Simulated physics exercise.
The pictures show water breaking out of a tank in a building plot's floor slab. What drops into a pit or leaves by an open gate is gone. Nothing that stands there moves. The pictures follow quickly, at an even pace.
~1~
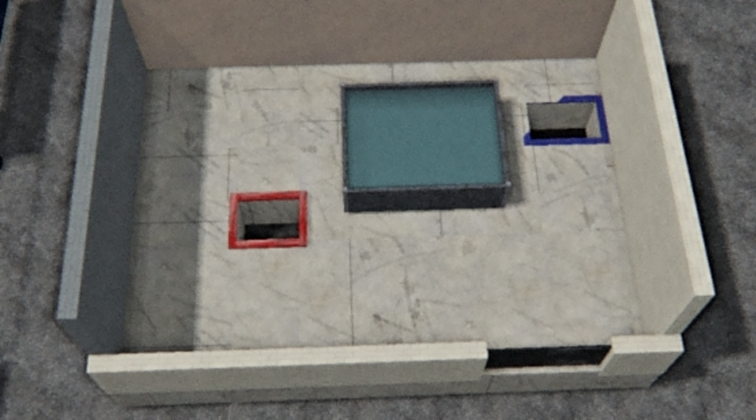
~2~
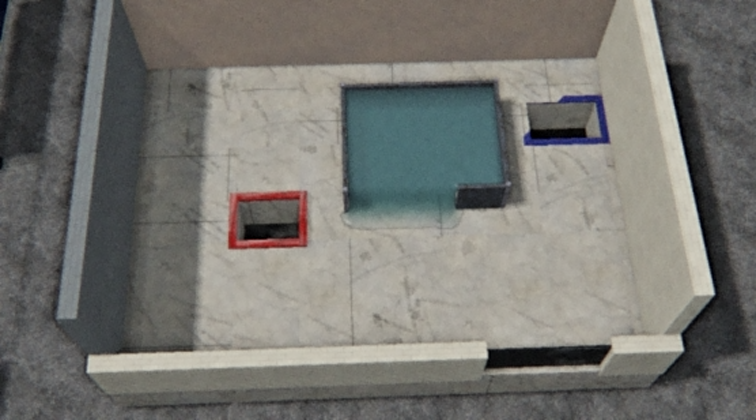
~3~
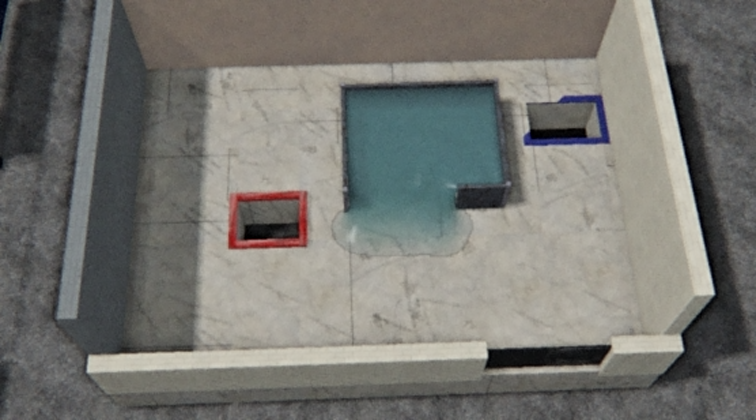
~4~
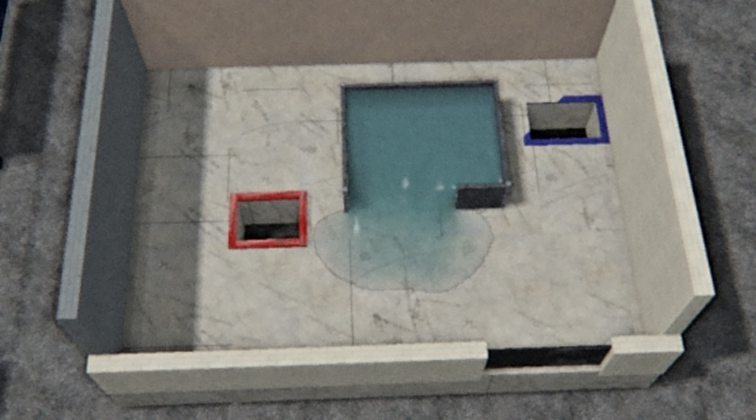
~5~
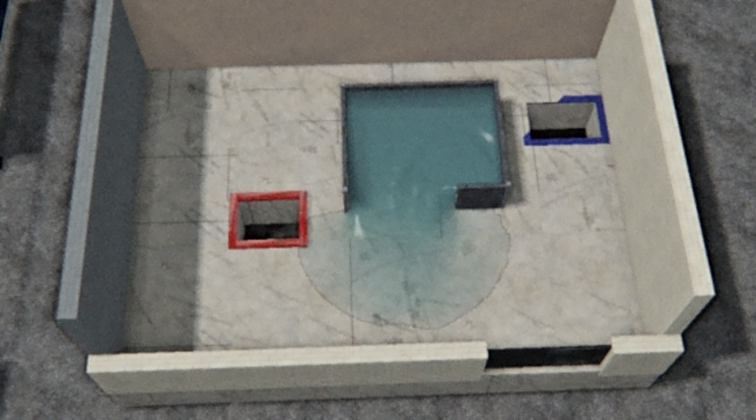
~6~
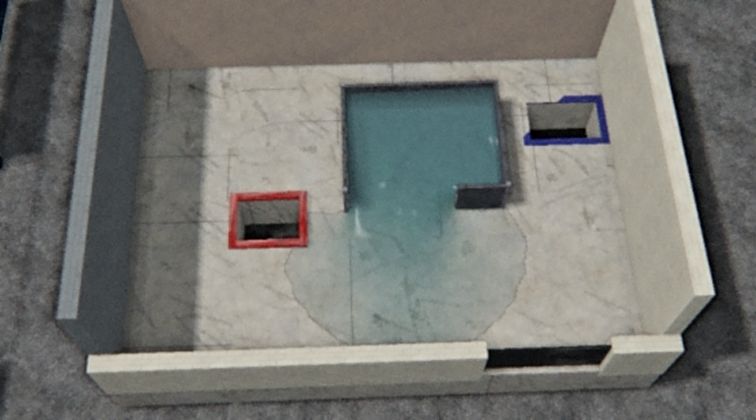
Water poured out through a gap in the front side of a dark-edged tank and spread across the pale floor in a widening, rounded sheet, passing to the right of the red-edged pit.
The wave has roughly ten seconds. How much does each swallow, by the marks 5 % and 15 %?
The gate takes not even 5 %; the blue pit takes above 15 %; the red pit takes not even 5 %.
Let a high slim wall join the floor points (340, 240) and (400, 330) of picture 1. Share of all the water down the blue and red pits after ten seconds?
Roughly, in per cent: Blue 30, red 6.
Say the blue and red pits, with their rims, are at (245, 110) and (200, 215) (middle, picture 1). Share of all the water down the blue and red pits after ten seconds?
In per cent: Blue 8, red 6.
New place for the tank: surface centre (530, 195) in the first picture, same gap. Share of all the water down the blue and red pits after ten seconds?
Parts in a hundred: Blue 10, red 4.
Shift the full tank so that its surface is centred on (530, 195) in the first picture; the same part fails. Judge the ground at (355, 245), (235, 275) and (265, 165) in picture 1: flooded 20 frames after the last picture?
One after the other: Flooded, under water, not flooded.
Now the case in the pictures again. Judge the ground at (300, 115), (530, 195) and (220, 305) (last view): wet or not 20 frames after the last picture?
In turn: Free of water, clear, wet.
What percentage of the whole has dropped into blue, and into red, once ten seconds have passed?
In turn 20 and 2 per cent.
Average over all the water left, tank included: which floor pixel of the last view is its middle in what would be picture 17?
Near (406, 245).
A moment on, water covers 25 % of the floor; the gate 0 %, the blue pit 0 %, the red pit 0 %.
Next, water covers 35 % of the floor; the gate 0 %, the blue pit 0 %, the red pit 0 %.
Then, water covers 55 % of the floor; the gate 0 %, the blue pit 0 %, the red pit 0 %.
Later, water covers 80 % of the floor; the gate 0 %, the blue pit 7 %, the red pit 0 %.
In the end, water covers 100 % of the floor; the gate 0 %, the blue pit 20 %, the red pit 1 %.
